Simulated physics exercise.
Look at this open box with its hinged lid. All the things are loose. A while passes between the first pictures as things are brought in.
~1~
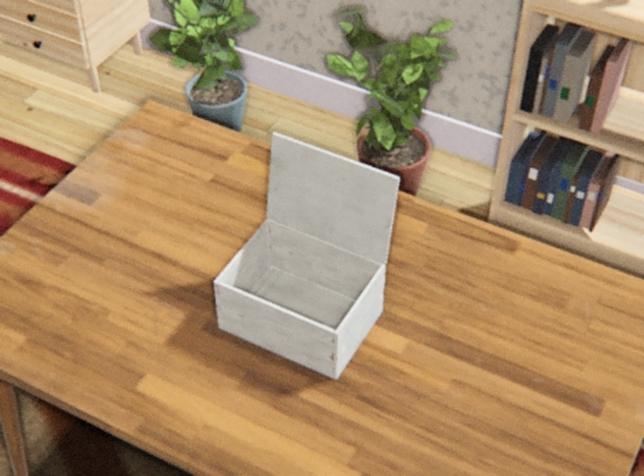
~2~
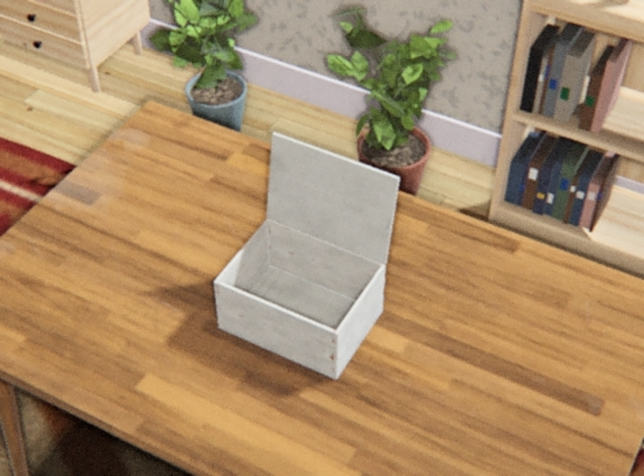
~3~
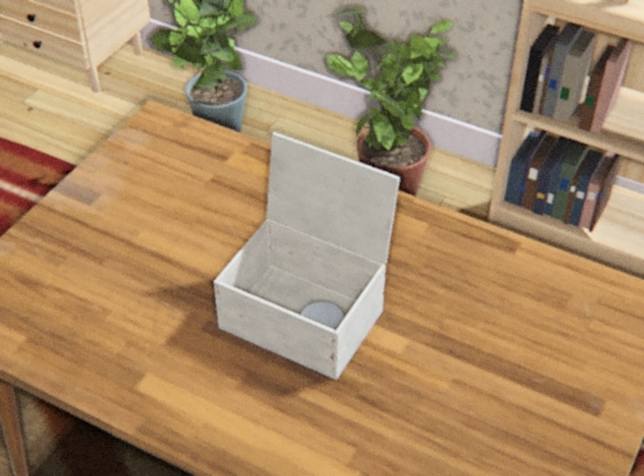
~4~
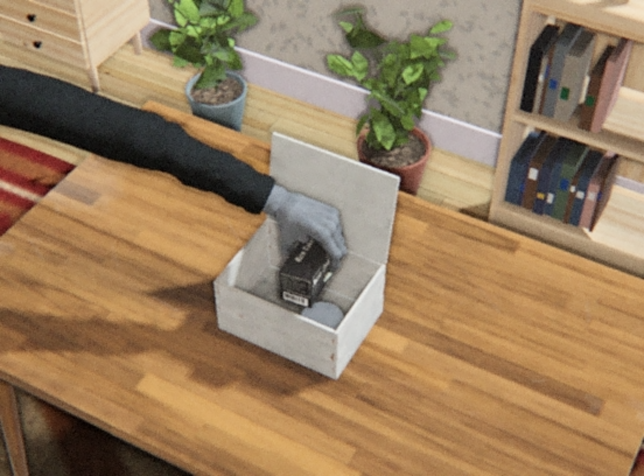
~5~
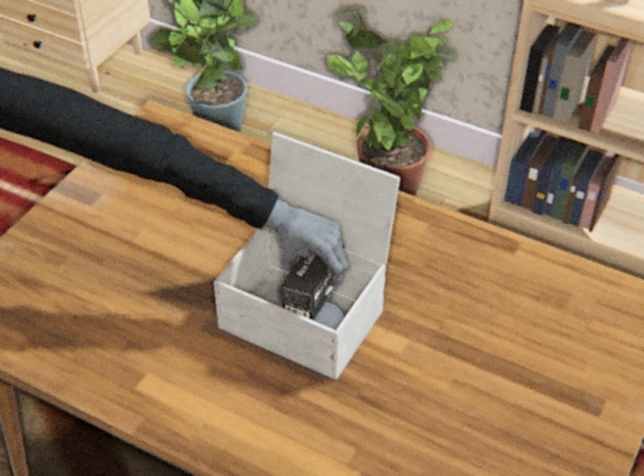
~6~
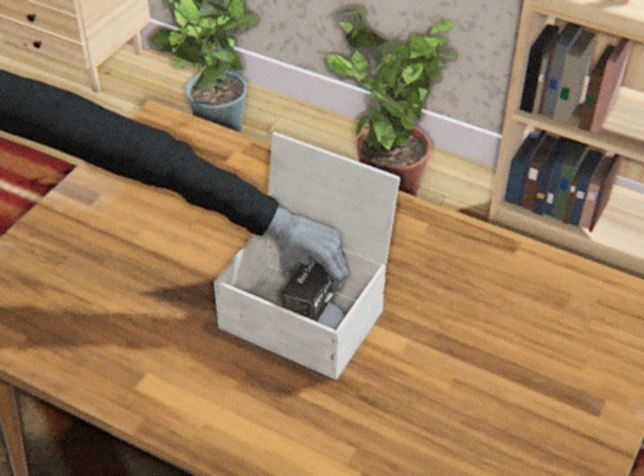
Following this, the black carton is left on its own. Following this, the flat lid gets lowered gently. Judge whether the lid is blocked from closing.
Lid seats.
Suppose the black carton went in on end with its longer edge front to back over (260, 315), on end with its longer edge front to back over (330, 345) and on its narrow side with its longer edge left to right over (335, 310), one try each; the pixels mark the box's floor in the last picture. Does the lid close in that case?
Lid, try 1: Propped open; try 2: Propped open; try 3: Fully down.
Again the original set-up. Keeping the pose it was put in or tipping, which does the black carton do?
By the end the black carton has leaned over.
Then, 0.40 s after the last picture, black carton on its side near (290, 293).
Then, 1.40 s after the last picture, lid 76° above the rim; black carton upside down near (276, 288).
Then, 1.70 s after the last picture, lid 46° above the rim; black carton upside down near (276, 288).
Then, 1.90 s after the last picture, lid 16° above the rim; black carton upside down near (276, 288).
At rest, lid shut; tipped over in the box, black carton; grey tin in place. Seen from the same camera at the end, black carton near (276, 288).
